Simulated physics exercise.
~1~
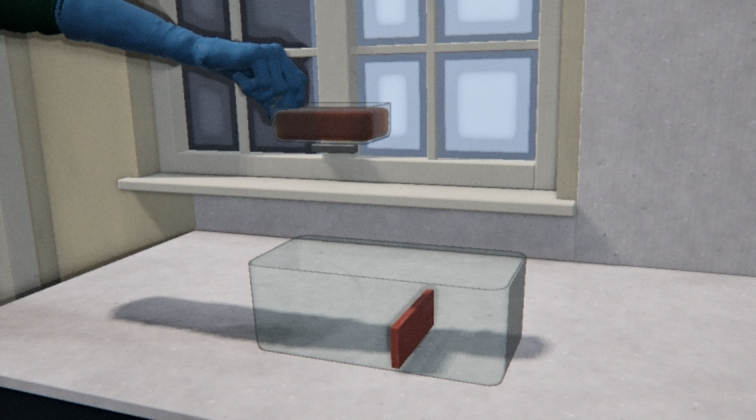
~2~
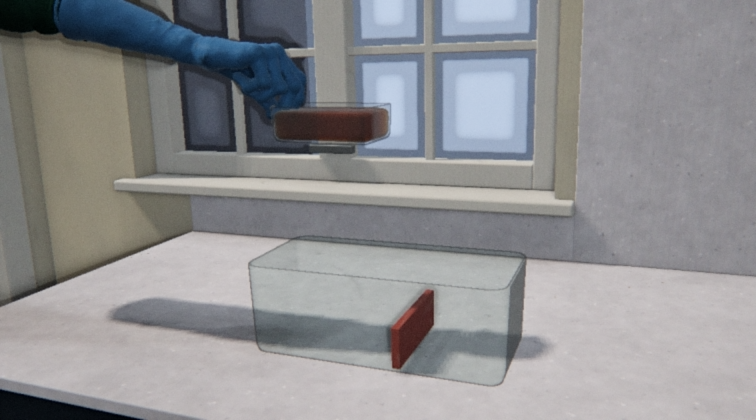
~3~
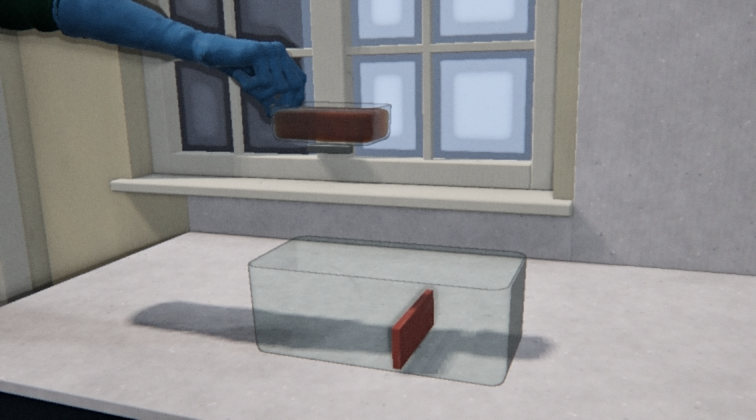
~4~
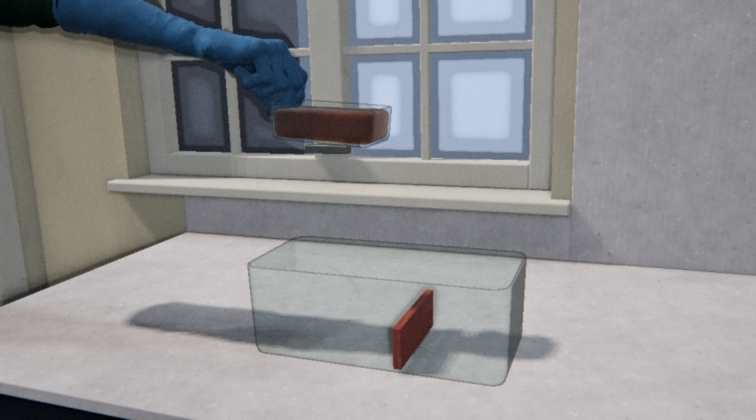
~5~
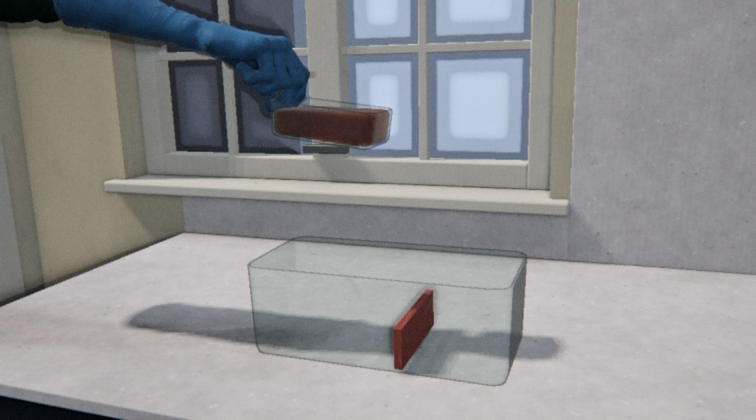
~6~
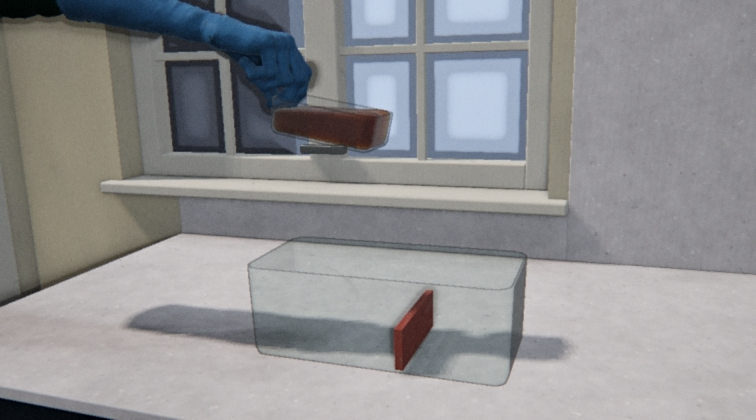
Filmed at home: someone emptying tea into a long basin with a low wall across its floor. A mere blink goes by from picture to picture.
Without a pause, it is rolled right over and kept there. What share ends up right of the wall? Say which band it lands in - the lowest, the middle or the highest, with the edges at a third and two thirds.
The highest band, over two thirds.
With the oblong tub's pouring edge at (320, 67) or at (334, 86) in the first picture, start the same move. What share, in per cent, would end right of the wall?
First try: About 5 %; second try: About 15 %.
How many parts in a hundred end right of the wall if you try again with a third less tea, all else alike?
It comes to around 60 percent.
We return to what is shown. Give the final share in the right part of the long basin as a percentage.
I'd say near 75 in a hundred.
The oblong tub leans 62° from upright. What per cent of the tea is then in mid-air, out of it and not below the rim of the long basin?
I'd say some 45 per cent of it.
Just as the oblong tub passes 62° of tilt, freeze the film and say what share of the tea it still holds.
It still holds close to 20 per cent at that lean.
A moment on, the oblong tub is tipped part way and 21 per cent is still to pour, 2 is left of the wall and 33 right of it.
Next, the oblong tub is tipped on its side and 4 per cent is still to pour, 15 is left of the wall and 75 right of it.
Then the oblong tub is tipped right over and 0 per cent is still to pour, 23 is left of the wall and 76 right of it.
Later the oblong tub is tipped right over and 0 per cent is still to pour, 23 is left of the wall and 76 right of it.
In the end 23 per cent lies left of the wall, 76 right of it and 1 outside.
